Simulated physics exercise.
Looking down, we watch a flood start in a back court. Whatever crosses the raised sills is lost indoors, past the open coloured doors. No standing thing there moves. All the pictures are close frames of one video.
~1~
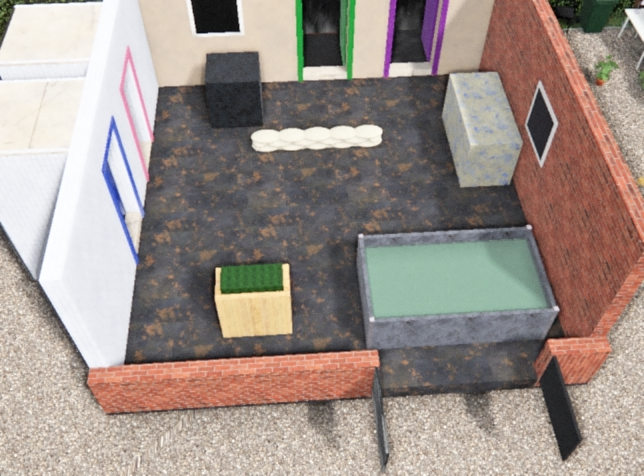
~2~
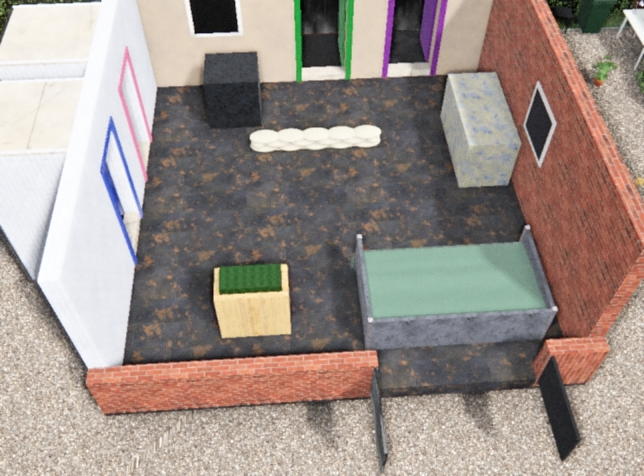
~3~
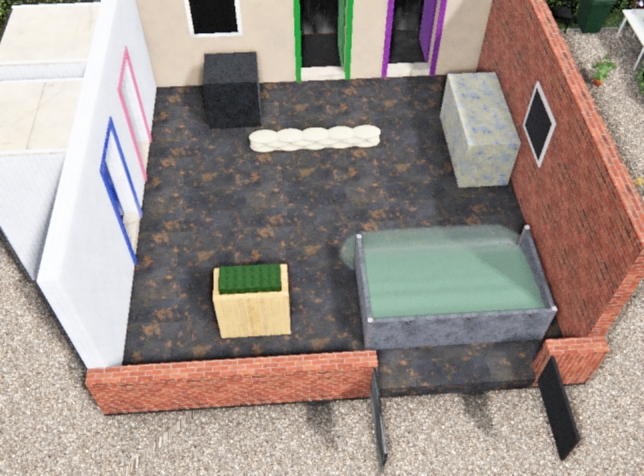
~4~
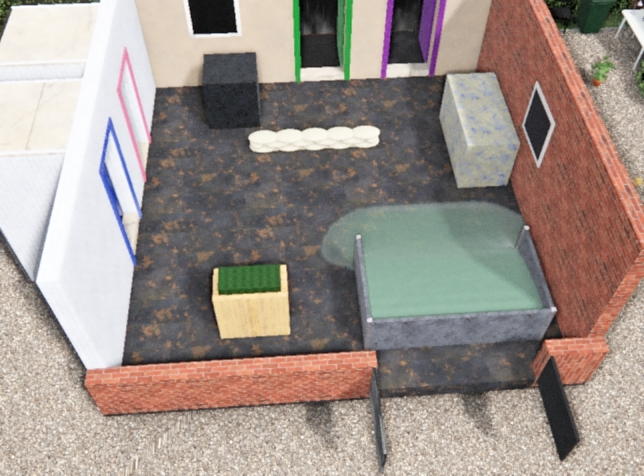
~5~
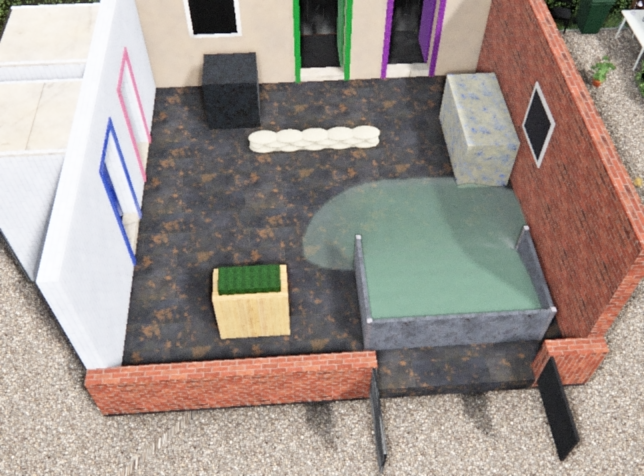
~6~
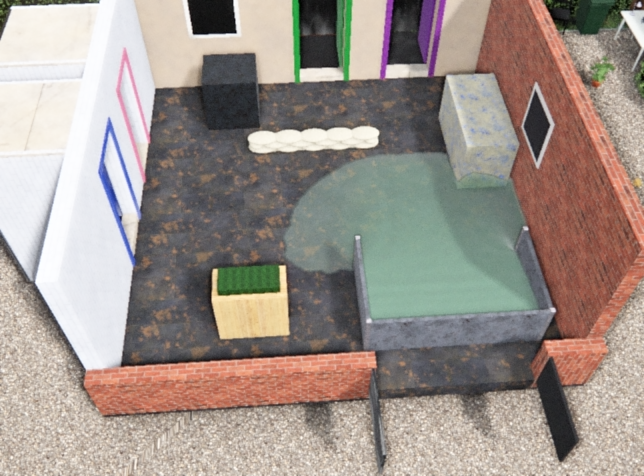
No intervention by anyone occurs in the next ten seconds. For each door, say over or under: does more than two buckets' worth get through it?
As I see it, green door: Within the cap. Blue door: Within the cap. Purple door: Over the cap. Pink door: Over the cap.
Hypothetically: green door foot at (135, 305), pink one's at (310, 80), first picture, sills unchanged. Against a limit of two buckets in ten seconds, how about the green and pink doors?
Well, the green door misses the threshold, but the pink door beats the threshold.
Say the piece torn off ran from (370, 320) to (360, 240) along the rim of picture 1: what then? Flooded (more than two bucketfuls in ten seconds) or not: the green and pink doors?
Taking them in order, the green one misses the mark, then the pink one beats the mark.
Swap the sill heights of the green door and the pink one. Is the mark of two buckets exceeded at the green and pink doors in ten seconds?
Swap done - green door gets too much, pink door doesn't reach it.
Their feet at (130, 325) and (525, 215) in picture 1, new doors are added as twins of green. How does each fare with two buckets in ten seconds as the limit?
In turn: Keeps below it, floods.
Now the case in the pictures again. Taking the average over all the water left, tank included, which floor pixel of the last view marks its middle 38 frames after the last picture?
Near (328, 186) in the last view.
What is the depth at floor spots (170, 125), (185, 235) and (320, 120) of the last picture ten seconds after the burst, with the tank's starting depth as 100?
8, 10 and 8 in a hundred, in turn.
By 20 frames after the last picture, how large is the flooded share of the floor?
60 %, roughly.
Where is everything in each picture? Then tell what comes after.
Still water in the tank at (454, 275), in the first picture.
The front is at (354, 265), out from the gap on the tank's far side, in the second picture.
The front is at (345, 254), out from the gap on the tank's far side, in the third picture.
The front is at (523, 222), out from the gap on the tank's far side, in the fourth picture.
The front is at (514, 194), out from the gap on the tank's far side, in the fifth picture.
The front is at (362, 162), out from the gap on the tank's far side, in the sixth picture.
A moment on, water covers 35 % of the floor; the green door not reached, the blue door not reached, the purple door wet at the sill, nothing in, the pink door not reached.
Next, water covers 45 % of the floor; the green door wet at the sill, nothing in, the blue door not reached, the purple door far over two buckets in, the pink door not reached.
Then, water covers 60 % of the floor; the green door wet at the sill, nothing in, the blue door wet at the sill, nothing in, the purple door far over two buckets in, the pink door over two buckets in.
Later, water covers 90 % of the floor; the green door wet at the sill, nothing in, the blue door wet at the sill, nothing in, the purple door far over two buckets in, the pink door far over two buckets in.
In the end, water covers 95 % of the floor; the green door wet at the sill, nothing in, the blue door wet at the sill, nothing in, the purple door far over two buckets in, the pink door far over two buckets in.
